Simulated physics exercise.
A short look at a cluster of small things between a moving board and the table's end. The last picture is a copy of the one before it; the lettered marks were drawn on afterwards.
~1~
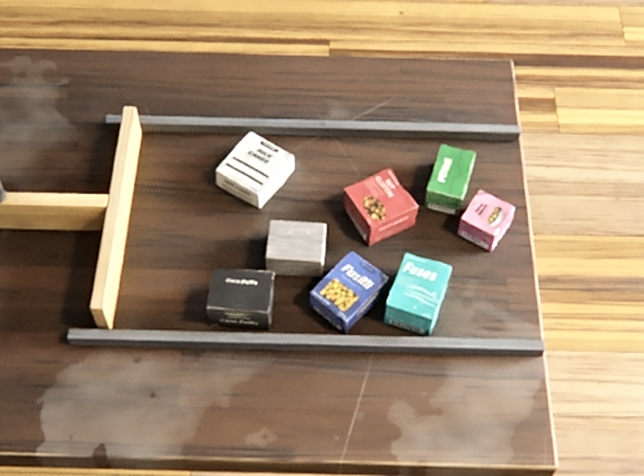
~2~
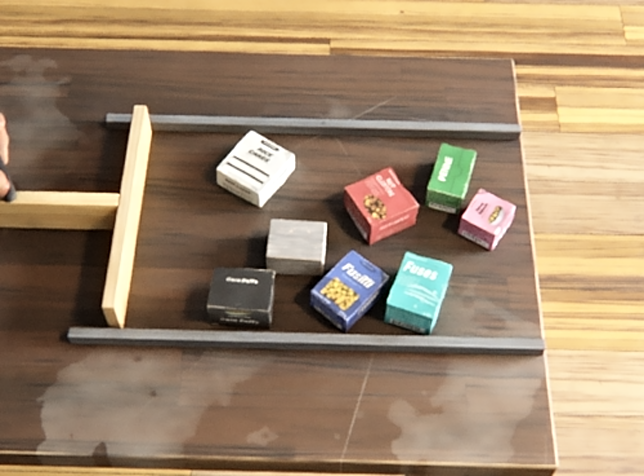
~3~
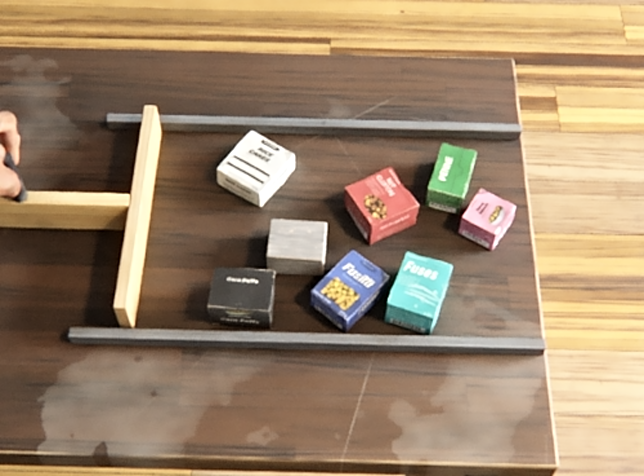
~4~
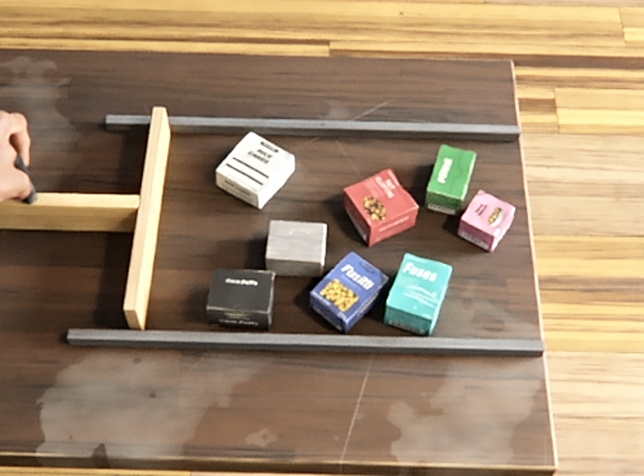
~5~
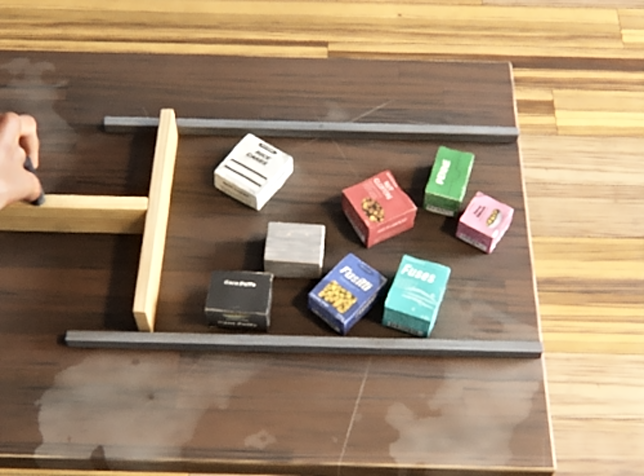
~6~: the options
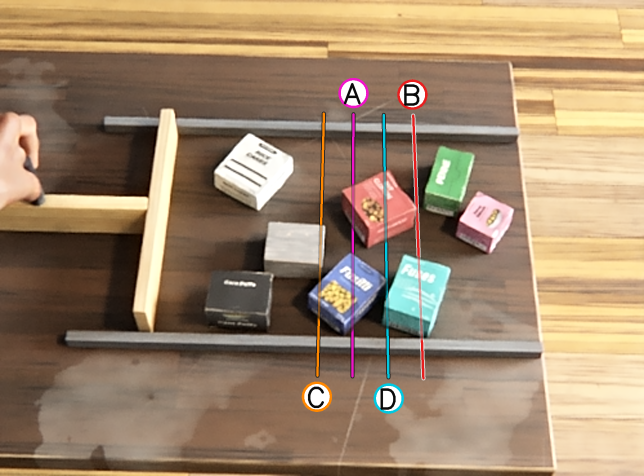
A wooden board at the left slides slowly to the right between two dark rails, and a hand comes into view gripping its handle. The hand keeps pushing, narrowing the gap to the small boxes, among them white, black, red, blue and green ones, which stay in place, untouched by the board.
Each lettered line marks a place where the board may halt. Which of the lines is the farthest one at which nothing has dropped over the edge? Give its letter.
Line D.
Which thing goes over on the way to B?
It is the turquoise box.
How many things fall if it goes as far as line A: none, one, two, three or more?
In all, none.
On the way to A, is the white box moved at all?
Yes.
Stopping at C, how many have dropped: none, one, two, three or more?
In all, none.
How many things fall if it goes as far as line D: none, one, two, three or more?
The count is none.
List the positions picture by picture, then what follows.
Black packet (242, 299); blue packet (348, 293); board (114, 201), in the first frame.
Board (125, 200); red packet (380, 206), in the second frame.
Board (136, 200); green packet (451, 178), in the third frame.
Board (146, 202); pink packet (486, 221), in the fourth frame.
Board (154, 203); blue packet (347, 294); white box (254, 172); red packet (378, 209), in the fifth frame.
On the marked copy, A at (353, 234); B at (418, 236); C at (321, 233); D at (386, 235).
With D. Early on, board (237, 205); black packet (271, 301); white box (285, 167).
Further on, board (322, 208); turquoise box (463, 296); blue packet (412, 284).
At the end, board (383, 209); turquoise box (526, 298); pink packet (504, 229); nothing has fallen.
As for the rest, A is safe but short; B drops the turquoise box; C is safe but short.
